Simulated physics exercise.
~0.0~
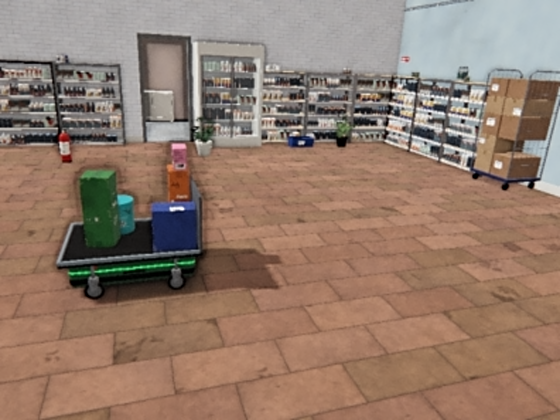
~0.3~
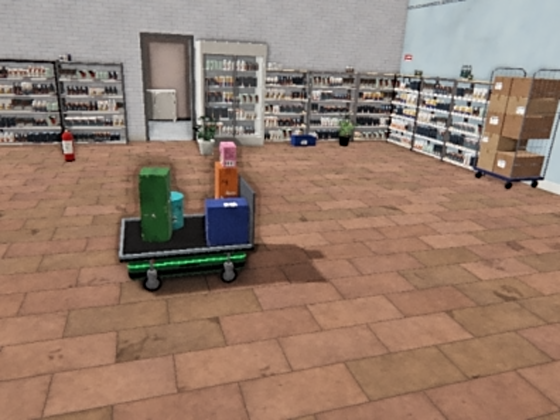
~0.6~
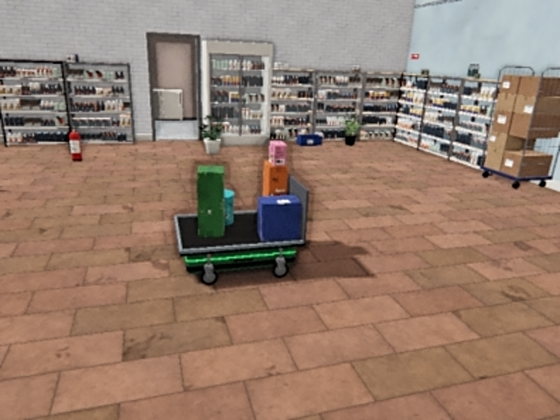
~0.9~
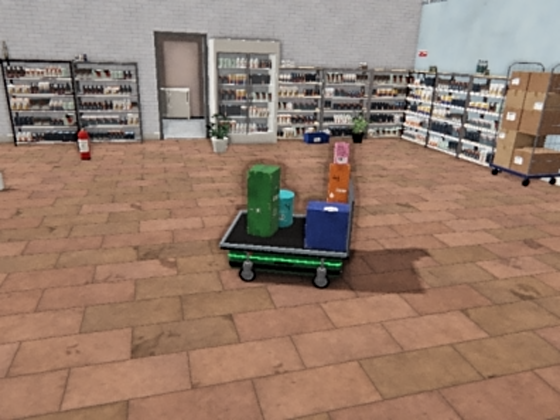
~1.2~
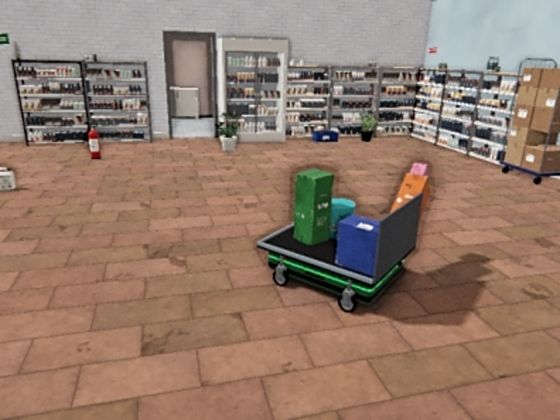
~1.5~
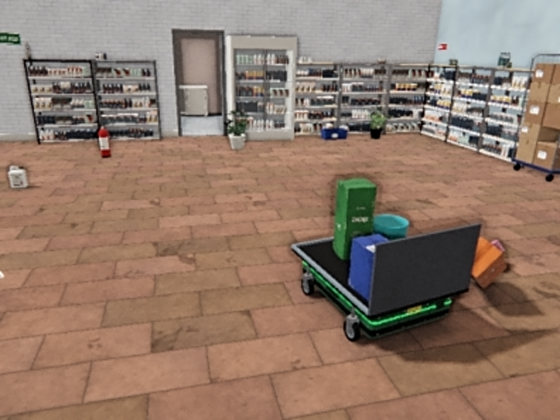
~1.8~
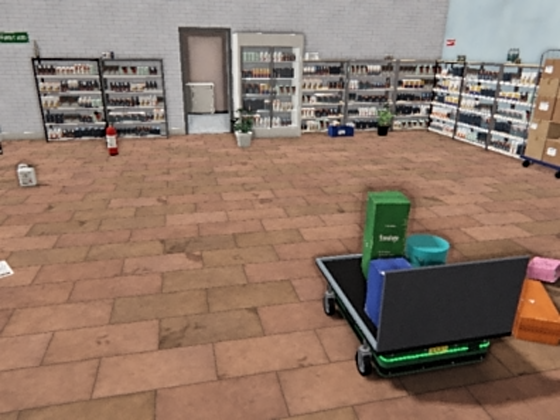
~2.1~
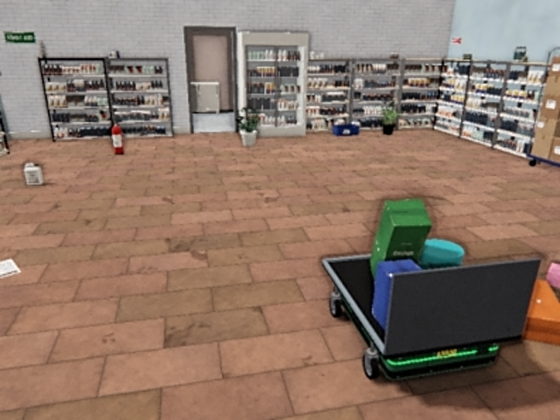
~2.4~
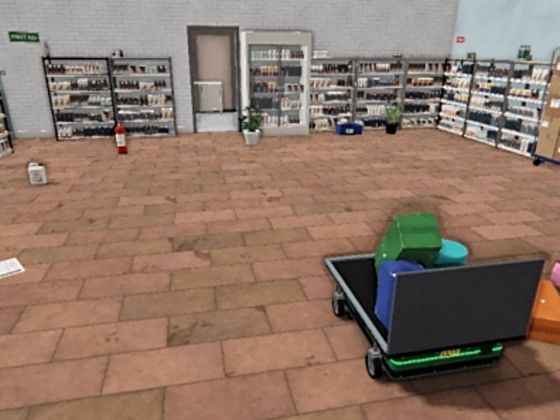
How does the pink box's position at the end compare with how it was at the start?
At the start the pink box is upright on top of the orange box on the cart. By the end it is lying on its side on the floor at the right edge of the view.
